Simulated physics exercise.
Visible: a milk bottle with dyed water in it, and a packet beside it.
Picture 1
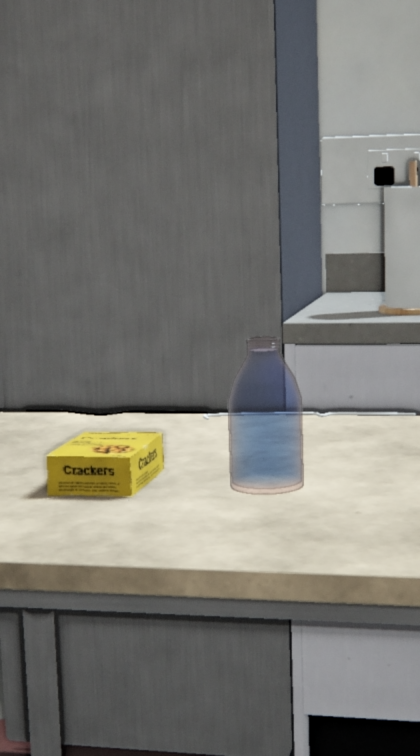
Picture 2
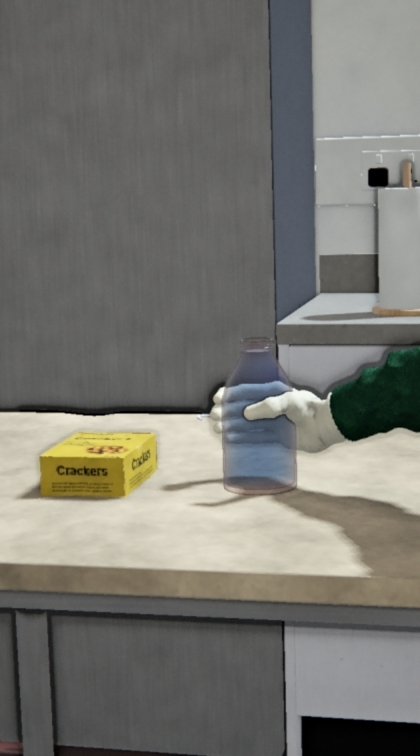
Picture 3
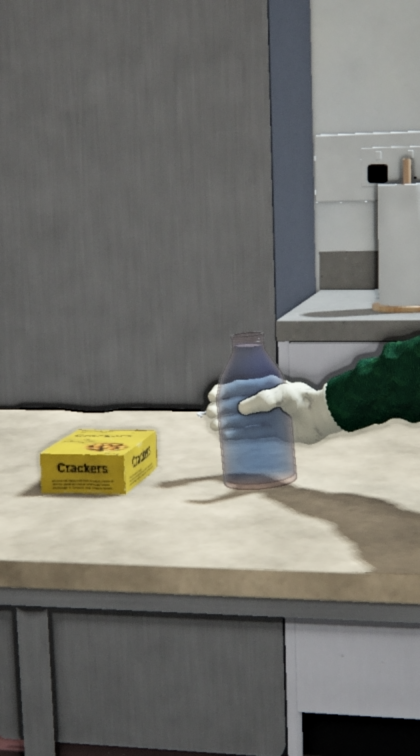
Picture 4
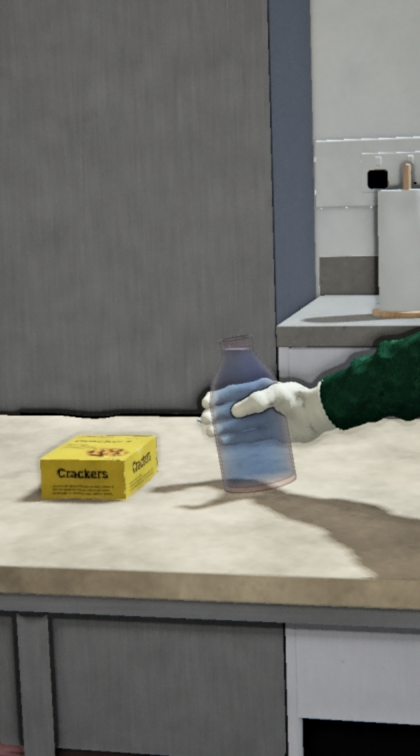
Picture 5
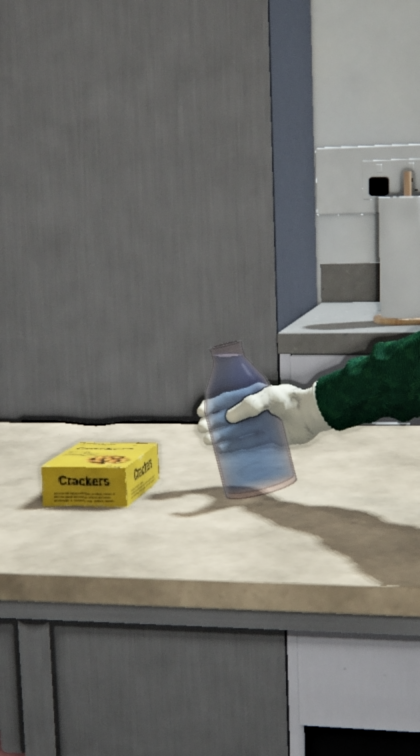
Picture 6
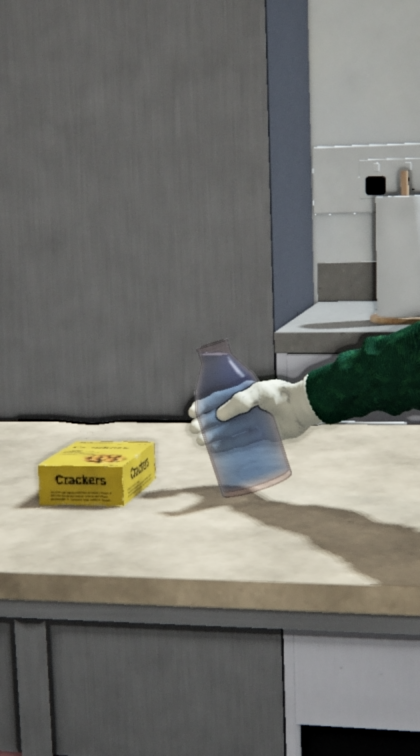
The footage shows a clear bottle of blue liquid standing beside a yellow box of crackers on a counter; a white-gloved hand in a green sleeve grips it from the right and tilts its top left towards the box.
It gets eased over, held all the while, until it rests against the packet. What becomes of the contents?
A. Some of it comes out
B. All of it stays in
Some of it comes out (A).
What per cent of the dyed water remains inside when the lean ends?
I'd estimate near 90 per cent.
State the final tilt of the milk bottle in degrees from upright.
Roughly 65°.
Soon after, the milk bottle leans by about 40°; nothing has left it.
Later, the milk bottle leans by about 55°; some has gone over its rim; nearly all of the dyed water is inside.
In the end, the milk bottle leans by about 65°, against the packet; some has gone over its rim; nearly all of the dyed water is inside.
